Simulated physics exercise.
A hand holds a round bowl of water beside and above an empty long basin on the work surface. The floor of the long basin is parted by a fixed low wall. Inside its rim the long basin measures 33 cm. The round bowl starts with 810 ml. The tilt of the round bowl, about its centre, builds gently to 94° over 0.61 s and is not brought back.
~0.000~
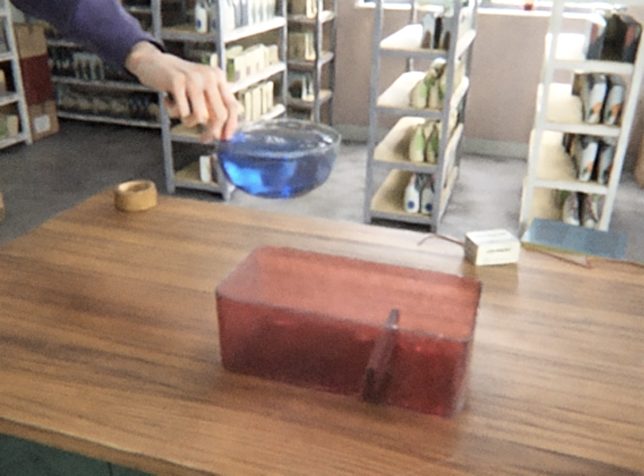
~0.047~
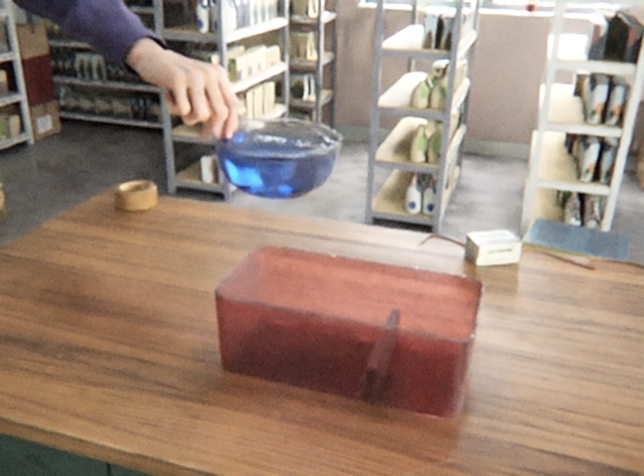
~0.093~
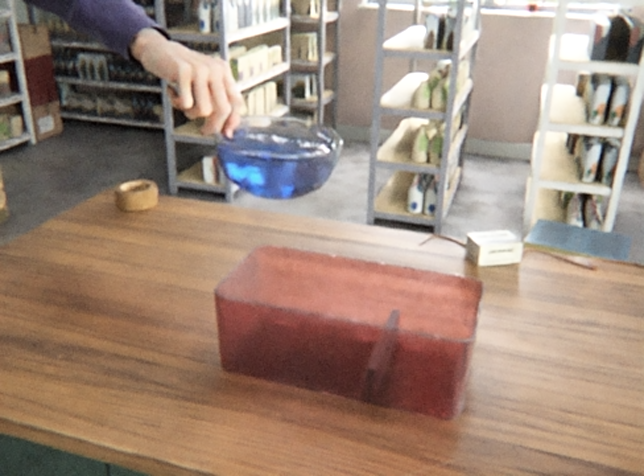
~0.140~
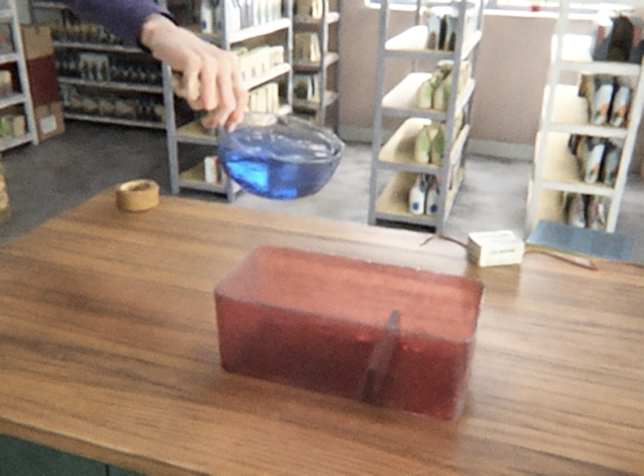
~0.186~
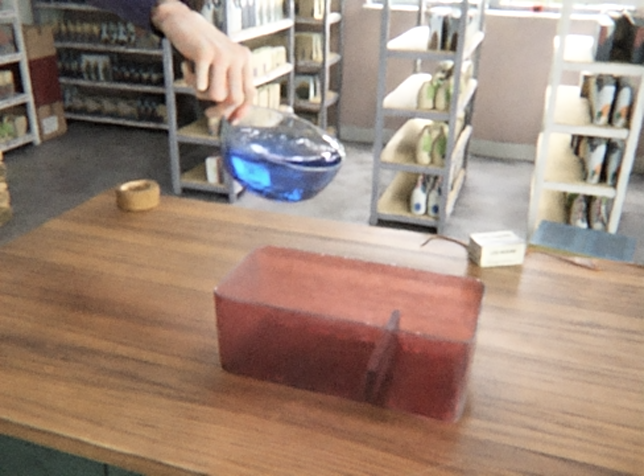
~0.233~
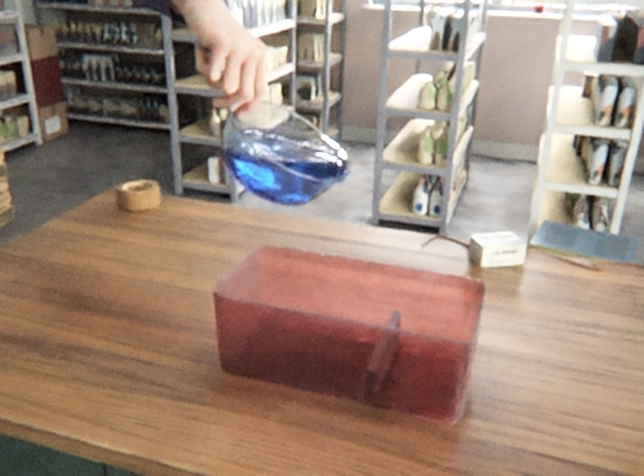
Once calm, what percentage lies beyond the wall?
Roughly 32 per cent is past the wall.
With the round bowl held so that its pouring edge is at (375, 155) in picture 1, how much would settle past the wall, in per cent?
Then about 65 per cent.
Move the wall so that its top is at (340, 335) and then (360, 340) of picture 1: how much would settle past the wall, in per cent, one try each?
First 85, then 60 per cent.
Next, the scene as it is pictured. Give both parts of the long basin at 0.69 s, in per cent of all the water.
Near 54 on the left, 34 on the right.
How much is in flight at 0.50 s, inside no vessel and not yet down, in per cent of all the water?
About 50 per cent.
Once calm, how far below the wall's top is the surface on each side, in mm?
Some 34 mm on the left and 36 mm on the right.
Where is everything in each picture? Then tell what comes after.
It leans 0°; its right rim is at (336, 143); the water meets the walls at (225, 136) and (336, 148); the long basin's rim runs from (237, 268) to (479, 310); the wall's top is at (384, 337), in the first frame.
It leans 1°; its right rim is at (337, 144); the water meets the walls at (225, 135) and (336, 149), in the second frame.
It leans 5°; its right rim is at (338, 149); the water meets the walls at (226, 133) and (337, 151), in the third frame.
It leans 12°; its right rim is at (340, 156); the water meets the walls at (228, 131) and (339, 153), in the fourth frame.
It leans 20°; its right rim is at (340, 165); the water meets the walls at (231, 132) and (343, 159); 1 per cent is over the edge, in the fifth frame.
It leans 30°; its right rim is at (339, 176); the water meets the walls at (233, 133) and (335, 164); 6 per cent is over the edge, in the sixth frame.
Then, 0.50 s in, the tilt is 86° and 20 per cent is still to pour, 13 is left of the wall and 16 right of it.
Then, 0.69 s in, the tilt is 94° and 3 per cent is still to pour, 54 is left of the wall and 34 right of it.
Then, 0.89 s in, the tilt is 94° and 0 per cent is still to pour, 62 is left of the wall and 32 right of it.
Then, 1.11 s in, the tilt is 94° and 0 per cent is still to pour, 64 is left of the wall and 32 right of it.
Finally, 64 per cent lies left of the wall, 32 right of it and 4 outside.
